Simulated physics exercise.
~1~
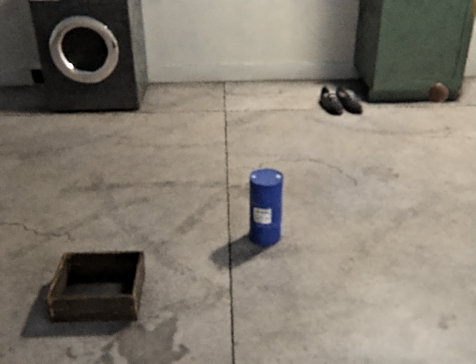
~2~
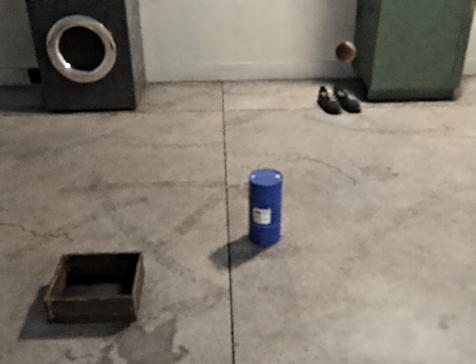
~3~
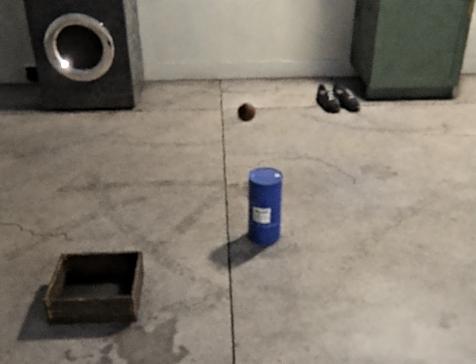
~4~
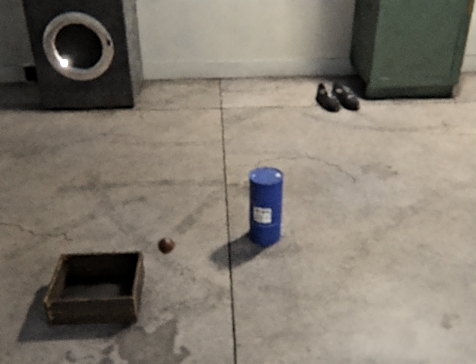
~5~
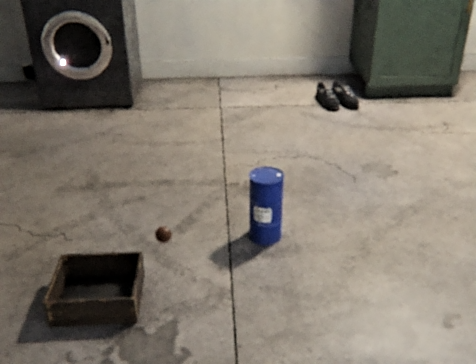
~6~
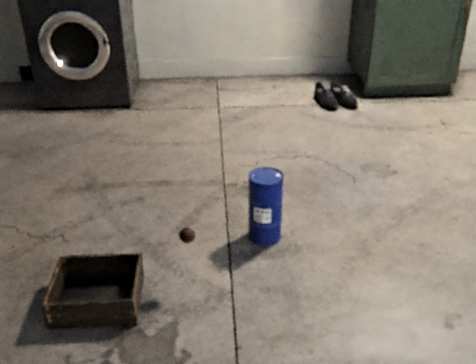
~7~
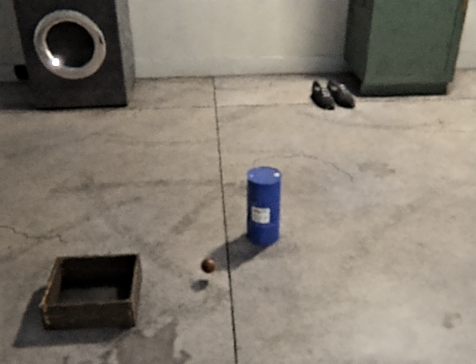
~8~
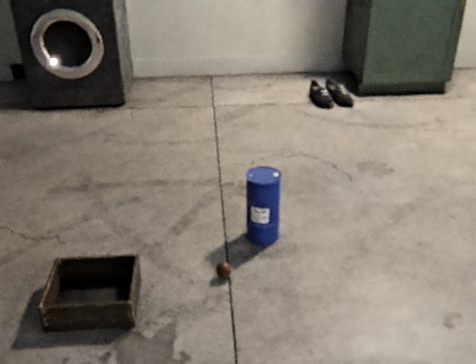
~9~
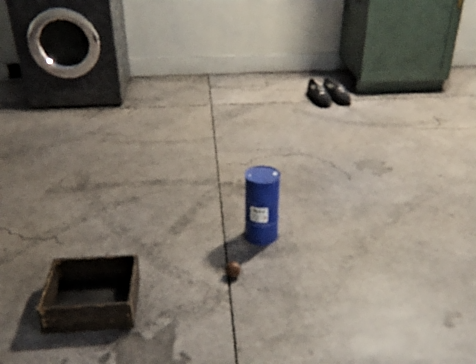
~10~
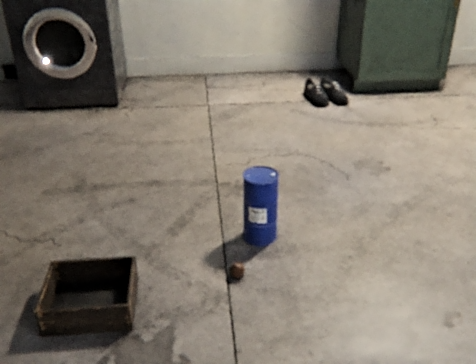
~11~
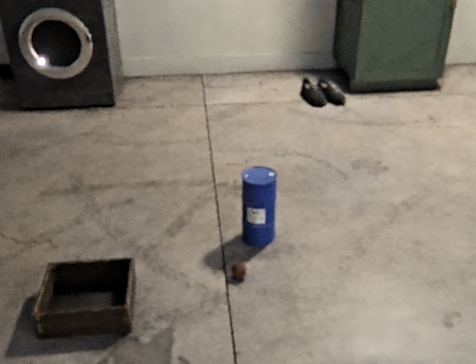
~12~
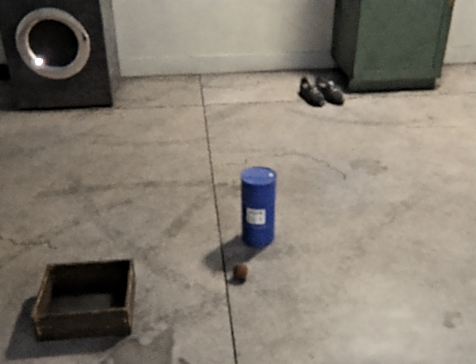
A small brown ball-like onion flies leftward across a concrete floor toward an open dark box, seen from slightly above by a camera drifting gently sideways. A blue canister stands near the middle, with the box at lower left, a round-doored machine at upper left, and dark shoes beside a green cabinet at upper right. The onion starts near the cabinet, passes behind the canister and drops close to the box's right side. It then turns back rightward, moving nearer the viewer and slowing. Finally it rests outside the box, just in front of the unmoved canister.
